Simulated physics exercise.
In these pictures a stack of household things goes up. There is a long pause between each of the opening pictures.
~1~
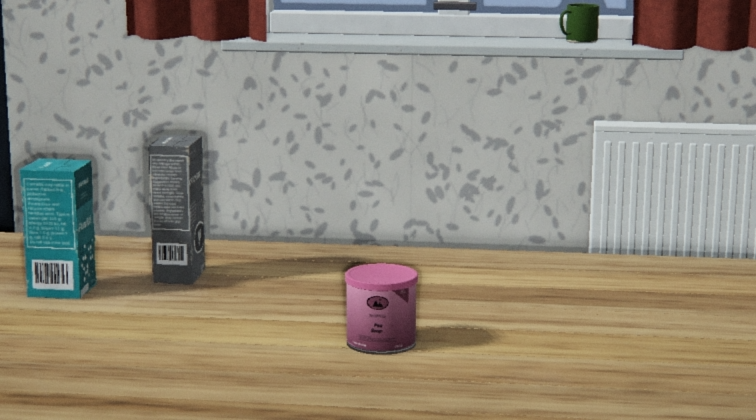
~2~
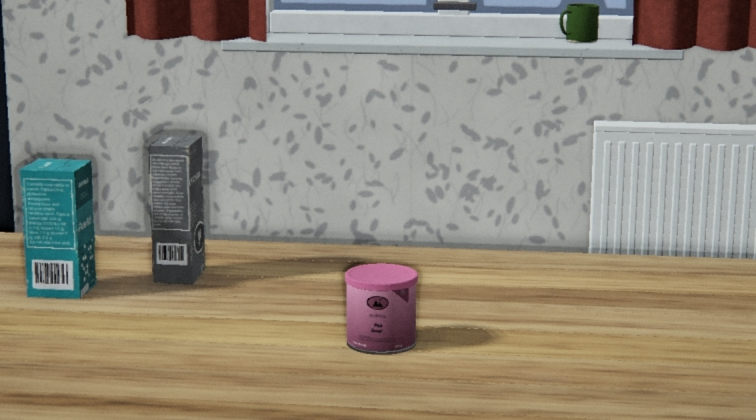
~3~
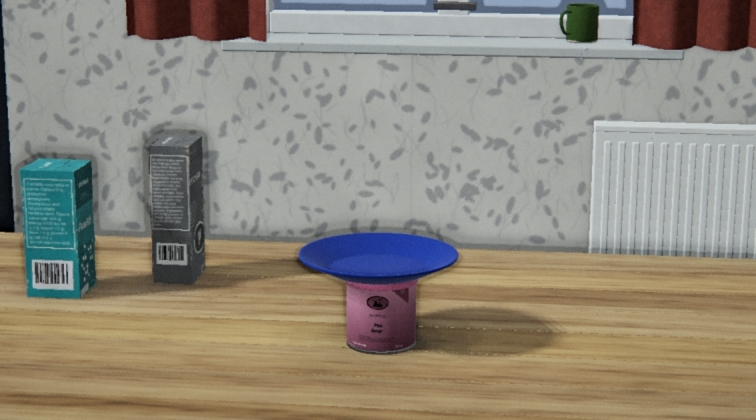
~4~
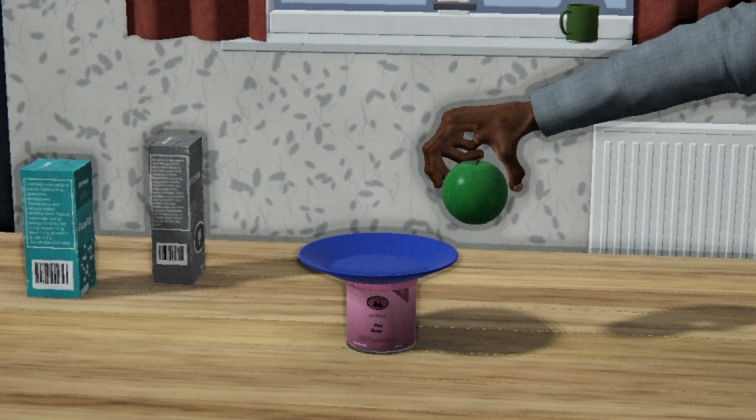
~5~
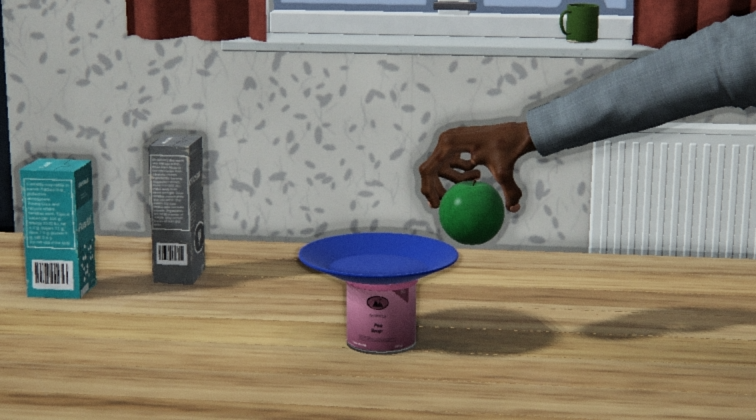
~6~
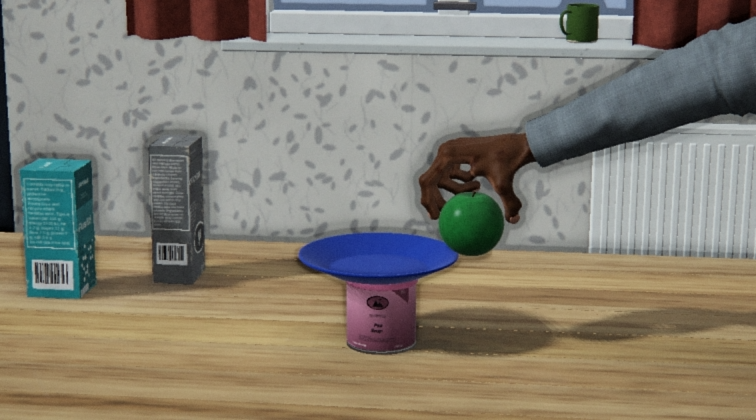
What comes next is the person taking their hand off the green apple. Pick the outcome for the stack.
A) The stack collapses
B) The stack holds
The stack collapses.
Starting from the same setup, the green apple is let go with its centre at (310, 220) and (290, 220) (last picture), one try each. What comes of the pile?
On the first go it remains standing, and on the second it collapses.
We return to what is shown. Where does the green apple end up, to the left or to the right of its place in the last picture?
Rightward.
Then, 0.30 s after the last picture, green apple now fallen.
Then, 0.60 s after the last picture, nothing new.
At rest, fallen, green apple; the other 4 in place. Seen from the same camera at the end, green apple near (525, 317). The pile gives way.
